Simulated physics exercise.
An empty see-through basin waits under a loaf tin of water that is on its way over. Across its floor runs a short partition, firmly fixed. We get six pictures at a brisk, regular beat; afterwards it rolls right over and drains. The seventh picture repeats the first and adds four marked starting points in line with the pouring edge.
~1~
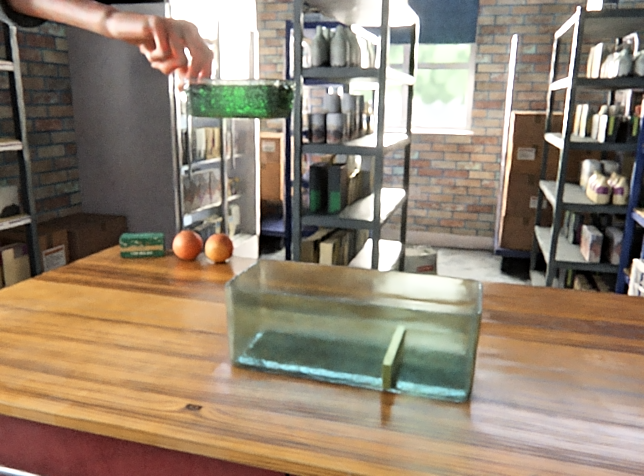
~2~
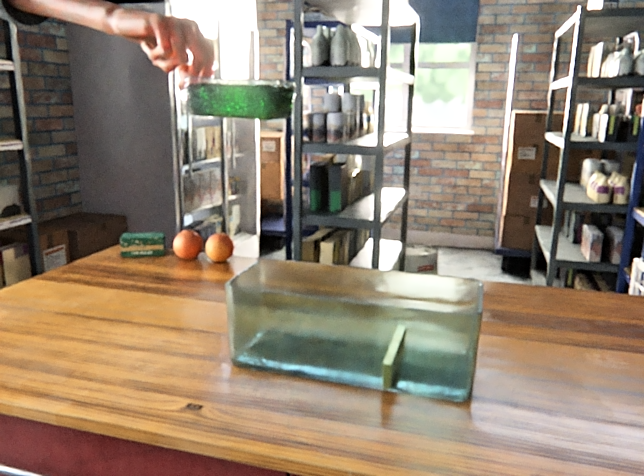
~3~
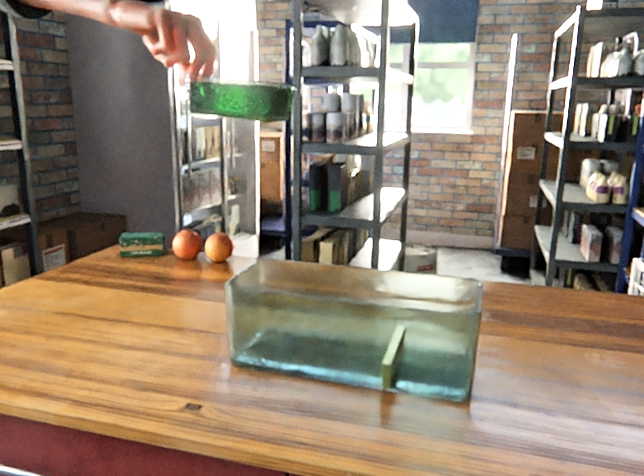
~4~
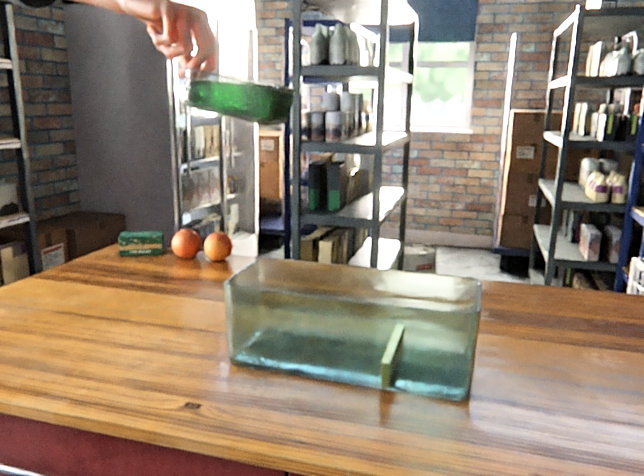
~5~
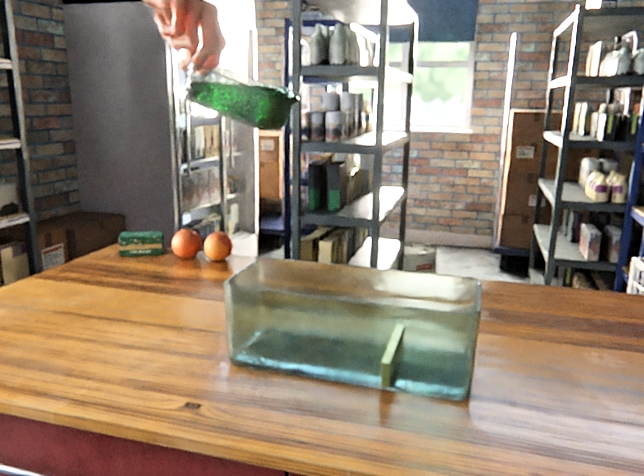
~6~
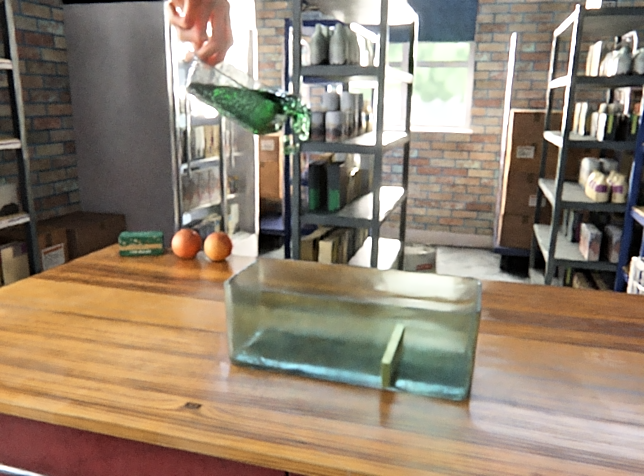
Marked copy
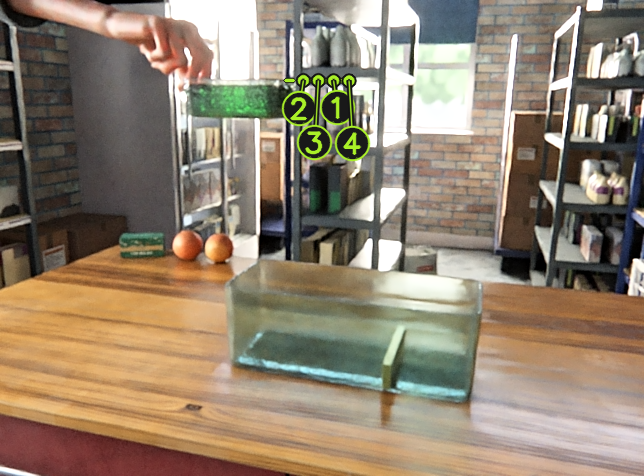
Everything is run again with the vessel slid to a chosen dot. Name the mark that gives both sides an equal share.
Best: 1.
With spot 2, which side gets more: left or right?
The left one.
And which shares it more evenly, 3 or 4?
That is spot 4.
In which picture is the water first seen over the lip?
In picture 5.
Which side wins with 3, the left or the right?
The left side.
On the marked copy, 1 at (333, 80); 2 at (303, 80); 3 at (318, 80); 4 at (349, 80).
For spot 1, about 49 % ends left of the wall and 48 % right of it; 3 % is lost outside.
For spot 2, about 90 % ends left of the wall and 8 % right of it.
For spot 3, about 81 % ends left of the wall and 17 % right of it.
For spot 4, about 34 % ends left of the wall and 63 % right of it; 3 % is lost outside.
